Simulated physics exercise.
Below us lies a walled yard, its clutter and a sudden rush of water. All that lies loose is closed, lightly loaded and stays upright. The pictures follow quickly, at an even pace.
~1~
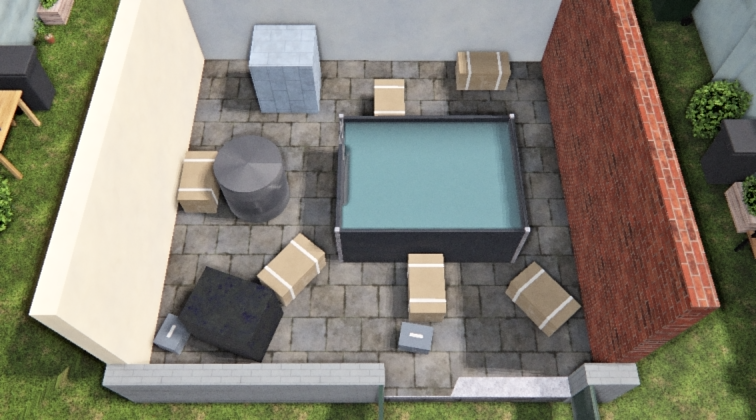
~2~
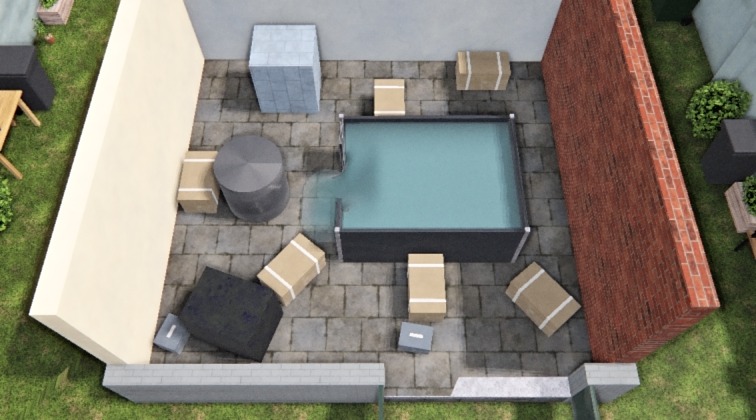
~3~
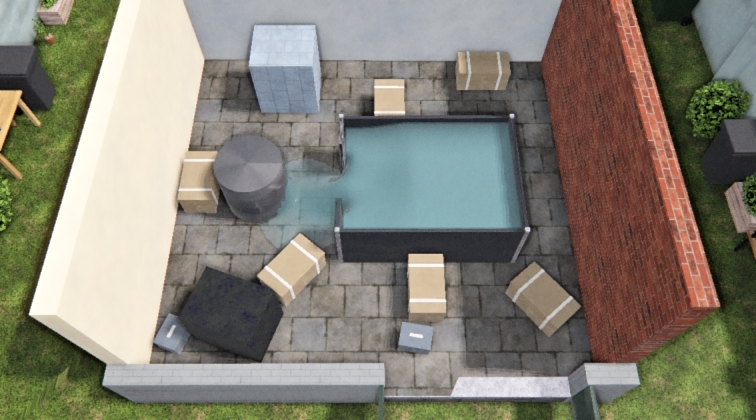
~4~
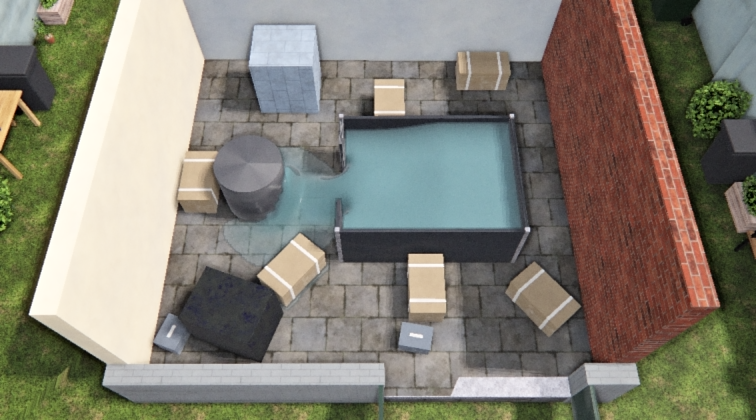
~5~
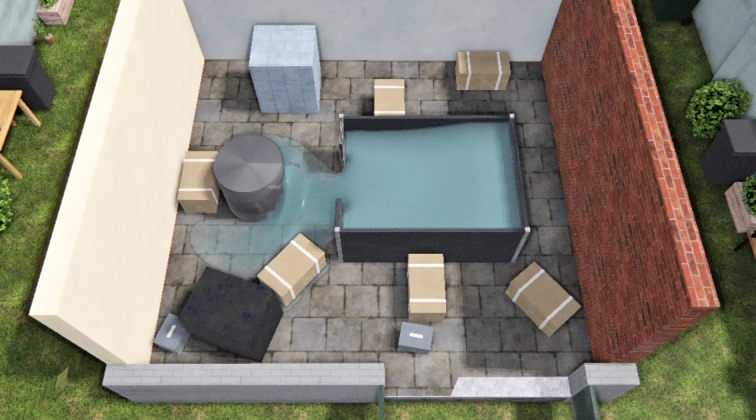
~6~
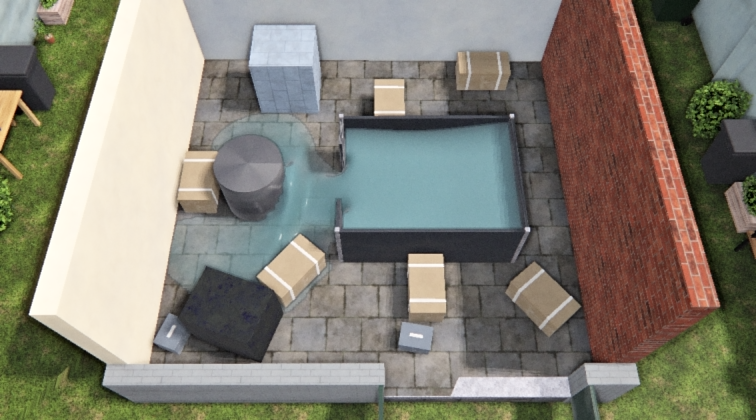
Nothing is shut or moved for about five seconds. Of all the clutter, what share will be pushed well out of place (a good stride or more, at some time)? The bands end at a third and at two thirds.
Share: Two thirds or more.
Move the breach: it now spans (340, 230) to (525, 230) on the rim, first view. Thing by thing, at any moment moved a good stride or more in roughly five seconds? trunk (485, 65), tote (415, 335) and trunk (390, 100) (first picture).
One after the other: Not that far, pushed that far, short of that.
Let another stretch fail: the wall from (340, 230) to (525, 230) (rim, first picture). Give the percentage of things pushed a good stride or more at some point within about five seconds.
Near 80 in a hundred.
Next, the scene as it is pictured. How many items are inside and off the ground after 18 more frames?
3 of them.
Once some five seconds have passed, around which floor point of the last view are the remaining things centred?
Close to (450, 233).
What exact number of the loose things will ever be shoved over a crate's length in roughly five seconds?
I count 8.
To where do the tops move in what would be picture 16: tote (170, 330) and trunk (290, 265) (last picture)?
Around (211, 352) and (360, 282).
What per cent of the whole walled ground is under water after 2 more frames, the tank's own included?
Close to 35 %.
A moment on, 0 of 8 are well off their spots; 0 afloat.
Next, 2 of 8 are well off their spots; 1 afloat.
Later, 6 of 8 are well off their spots; 3 afloat.
In the end, 8 of 8 are well off their spots, and 8 have been at some point; 8 afloat.
